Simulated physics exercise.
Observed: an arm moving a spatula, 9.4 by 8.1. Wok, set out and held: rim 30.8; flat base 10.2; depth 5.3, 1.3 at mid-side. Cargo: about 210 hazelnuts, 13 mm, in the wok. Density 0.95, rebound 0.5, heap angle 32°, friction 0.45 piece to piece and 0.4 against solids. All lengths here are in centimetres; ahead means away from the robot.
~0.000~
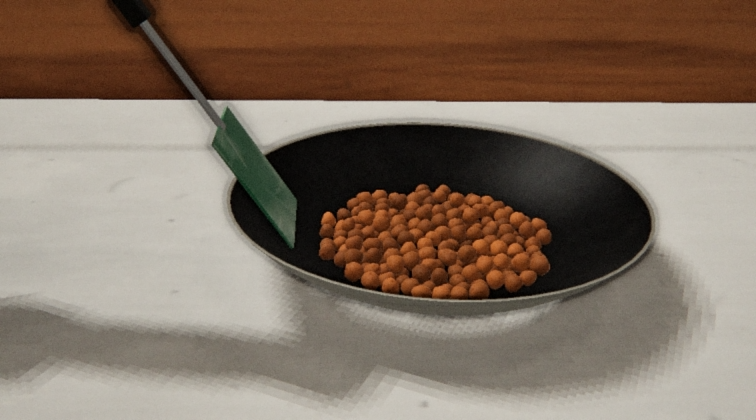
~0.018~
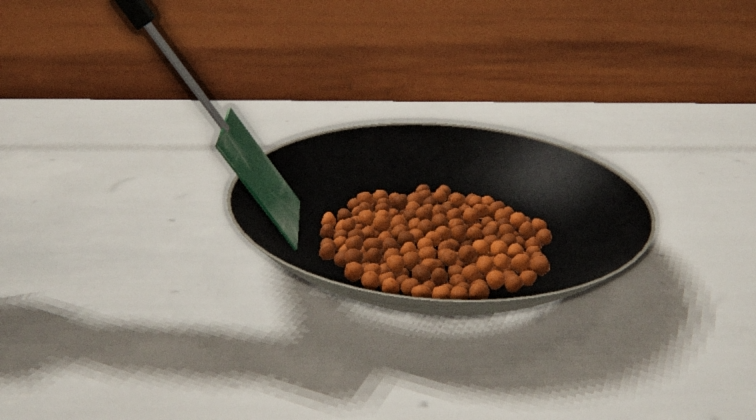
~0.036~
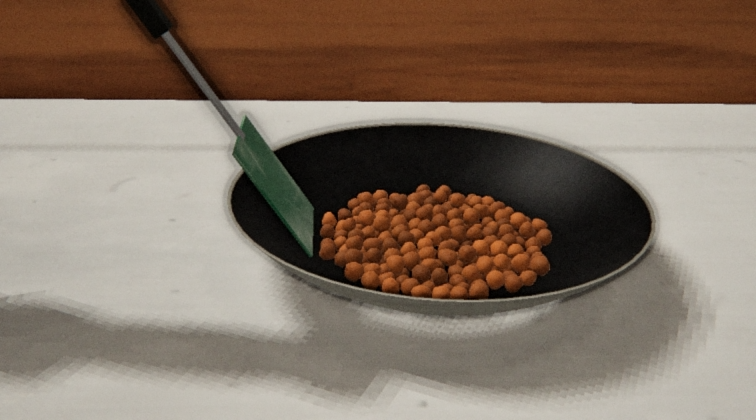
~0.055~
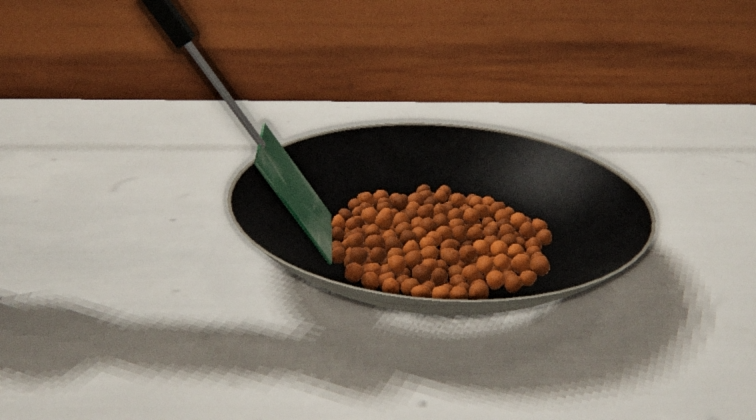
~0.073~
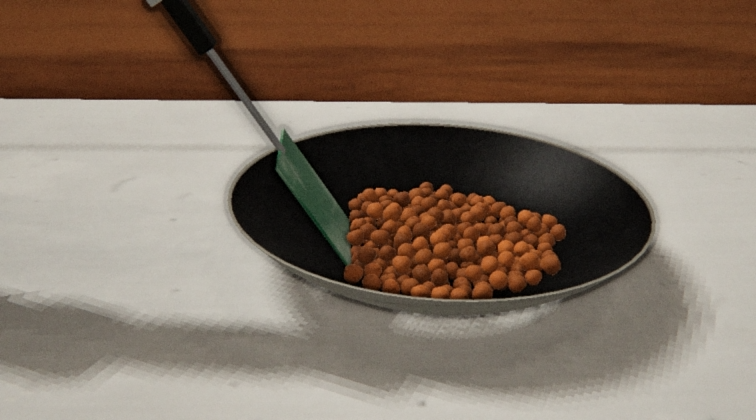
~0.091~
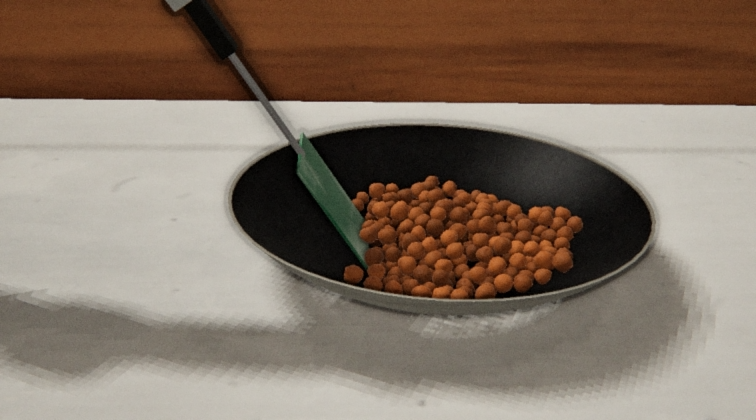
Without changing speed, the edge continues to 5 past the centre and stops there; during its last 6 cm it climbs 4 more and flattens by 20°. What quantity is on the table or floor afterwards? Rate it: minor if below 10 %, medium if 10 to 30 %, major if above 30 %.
Rating: Minor.
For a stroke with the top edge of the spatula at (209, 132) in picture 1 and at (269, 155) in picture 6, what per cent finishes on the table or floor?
About 0 per cent.
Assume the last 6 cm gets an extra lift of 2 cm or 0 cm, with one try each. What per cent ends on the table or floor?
Near 0 and 0 percent respectively.
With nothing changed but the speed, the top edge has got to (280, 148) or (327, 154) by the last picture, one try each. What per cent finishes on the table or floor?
That comes to about 0 and about 5 percent, in that order.
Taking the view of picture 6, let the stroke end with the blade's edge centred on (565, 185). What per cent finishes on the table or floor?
I'd put it near 10 per cent.
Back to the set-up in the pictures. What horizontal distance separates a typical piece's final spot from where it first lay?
Level distance of roughly 5 cm.
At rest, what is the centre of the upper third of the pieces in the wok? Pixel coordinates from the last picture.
Roughly at (548, 219).
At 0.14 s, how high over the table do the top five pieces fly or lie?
Around 4 cm above the table.
After 0.14 s, sloping 57°, highest piece 4 above the table; 214 in the wok.
After 0.18 s, sloping 48°, highest piece 5 above the table; 214 in the wok.
After 0.40 s, sloping 37°, highest piece 5 above the table; 214 in the wok.
After 1.45 s, sloping 37°, highest piece 5 above the table; 214 in the wok.
In the end, 214 in the wok. That is 0 % on the table or floor.
